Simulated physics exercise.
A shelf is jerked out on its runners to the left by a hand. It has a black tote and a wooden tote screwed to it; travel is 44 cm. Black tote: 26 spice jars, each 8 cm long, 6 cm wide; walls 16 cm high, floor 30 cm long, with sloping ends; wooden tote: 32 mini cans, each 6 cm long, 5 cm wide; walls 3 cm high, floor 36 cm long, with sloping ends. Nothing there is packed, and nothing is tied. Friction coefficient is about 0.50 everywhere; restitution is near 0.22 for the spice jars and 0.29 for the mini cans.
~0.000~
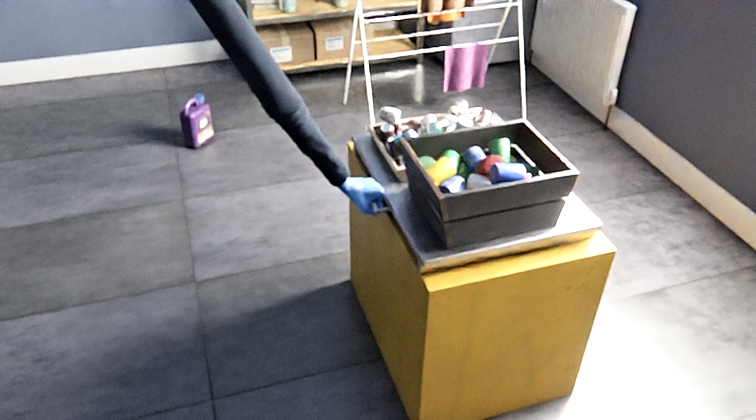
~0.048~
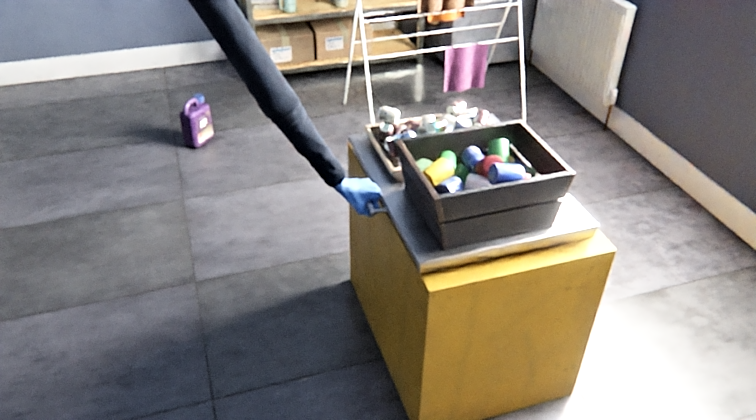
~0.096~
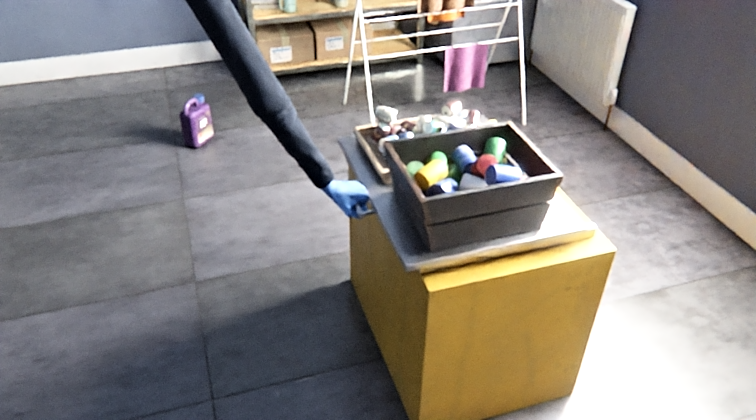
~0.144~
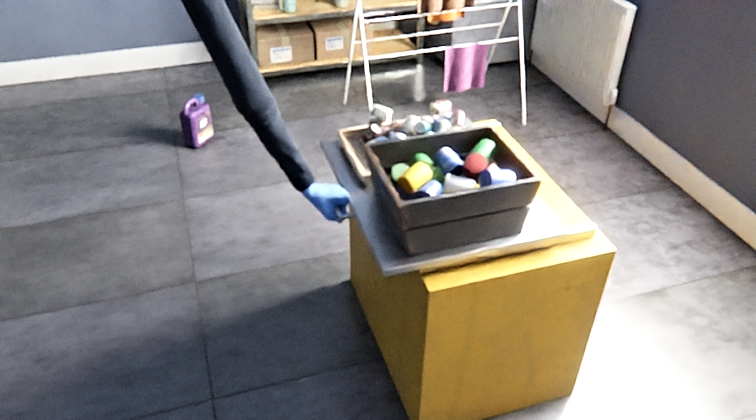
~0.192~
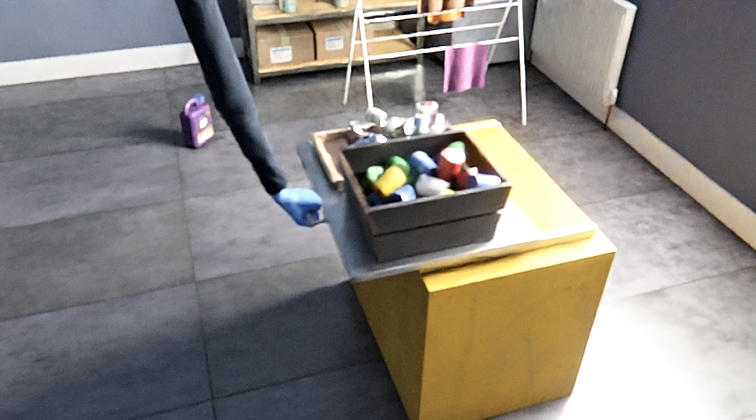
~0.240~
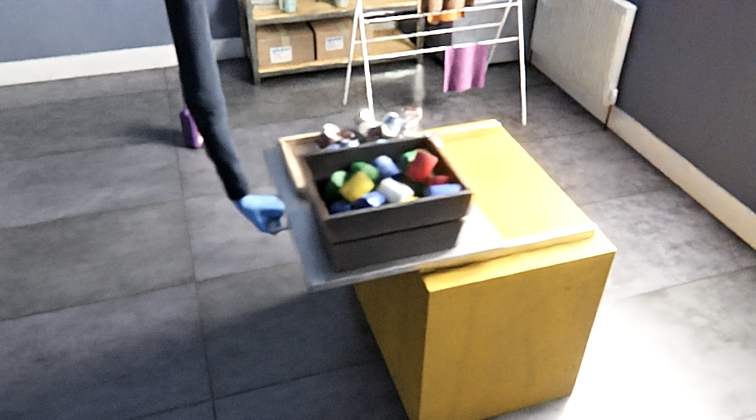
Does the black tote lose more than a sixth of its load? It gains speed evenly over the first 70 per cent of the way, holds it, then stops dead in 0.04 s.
No.
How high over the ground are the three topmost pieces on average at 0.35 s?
Roughly 86 centimetres.
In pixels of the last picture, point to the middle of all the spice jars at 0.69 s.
Near (327, 219).
After 0.27 s, the runners reach their end.
After 0.35 s, 0 of 26 out of the black tote and 5 of 32 out of the wooden tote.
After 0.47 s, 0 of 26 out of the black tote and 11 of 32 out of the wooden tote.
After 0.69 s, 0 of 26 out of the black tote and 17 of 32 out of the wooden tote.
Outcome (at 1.13 s), 0 of 26 out of the black tote and 17 of 32 out of the wooden tote. Asked share, 0 of 26, 0 per cent.
